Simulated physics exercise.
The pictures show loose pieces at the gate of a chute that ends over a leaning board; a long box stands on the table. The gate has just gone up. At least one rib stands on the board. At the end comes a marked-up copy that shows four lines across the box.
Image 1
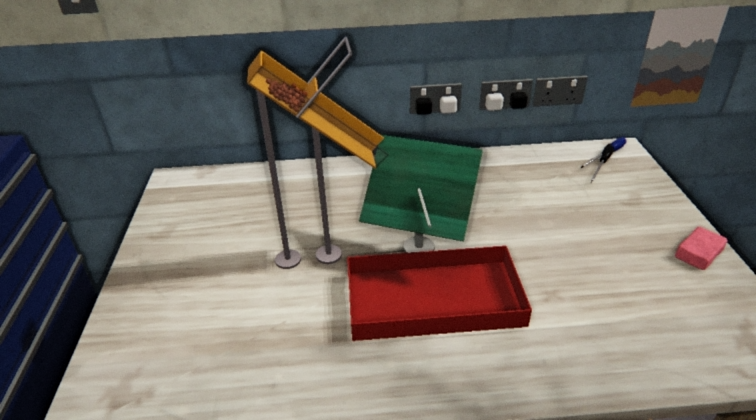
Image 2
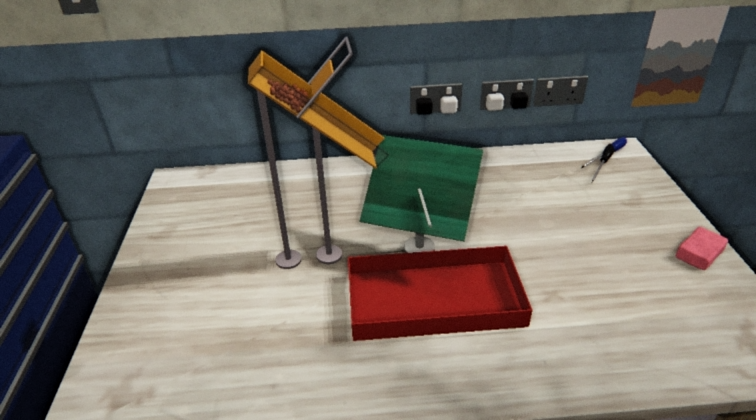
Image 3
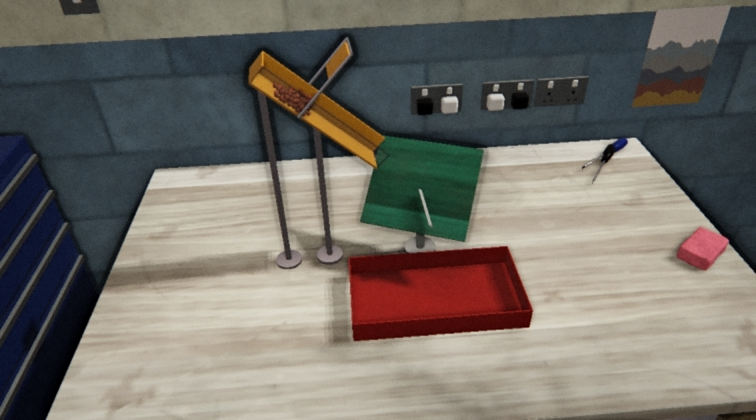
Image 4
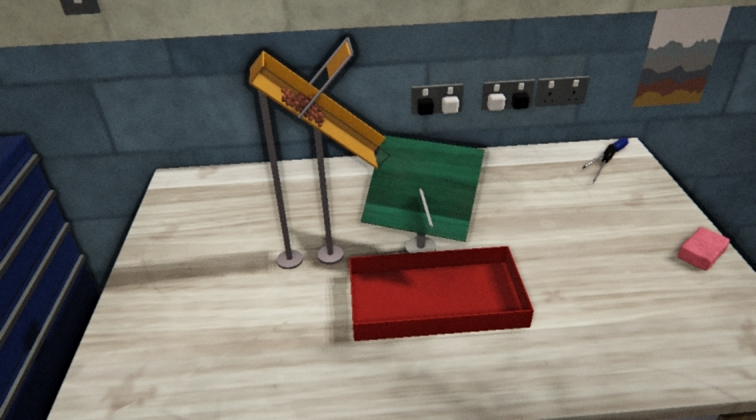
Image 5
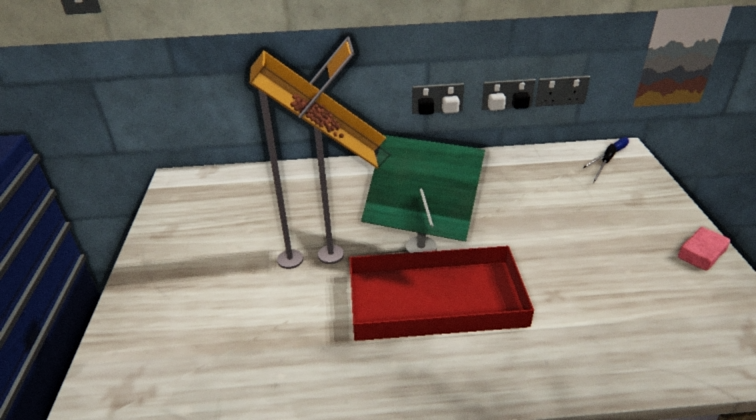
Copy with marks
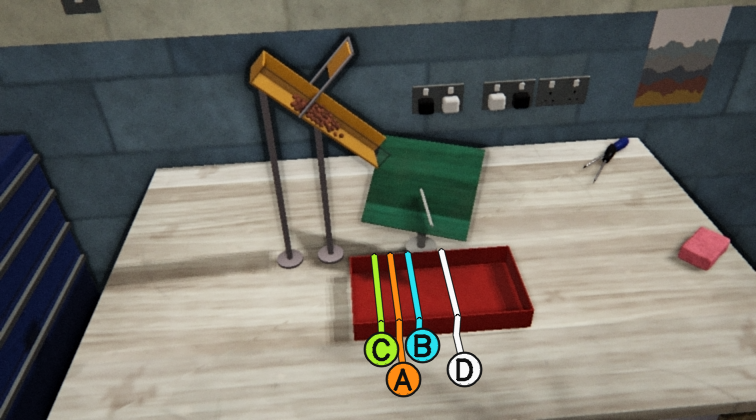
Orange chute on two posts above a green board and red box, its gate lifting and small reddish-brown pieces sliding partway down.
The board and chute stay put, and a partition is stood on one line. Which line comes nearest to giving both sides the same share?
The answer is line B.
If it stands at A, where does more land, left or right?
Right.
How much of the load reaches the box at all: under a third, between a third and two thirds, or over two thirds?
Over two thirds.
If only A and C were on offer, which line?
A.
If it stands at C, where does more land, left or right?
The right side.
On the marked copy, line A crosses the front rim at (399, 320); line B crosses the front rim at (419, 319); line C crosses the front rim at (381, 322); line D crosses the front rim at (457, 316).
With A, of what is caught, a small part on the left of the divider, most on the right.
With B, of what is caught, about half on the left of the divider, about half on the right.
With C, of what is caught, a stray few on the left of the divider, nearly all on the right.
With D, of what is caught, nearly all on the left of the divider, a small part on the right.
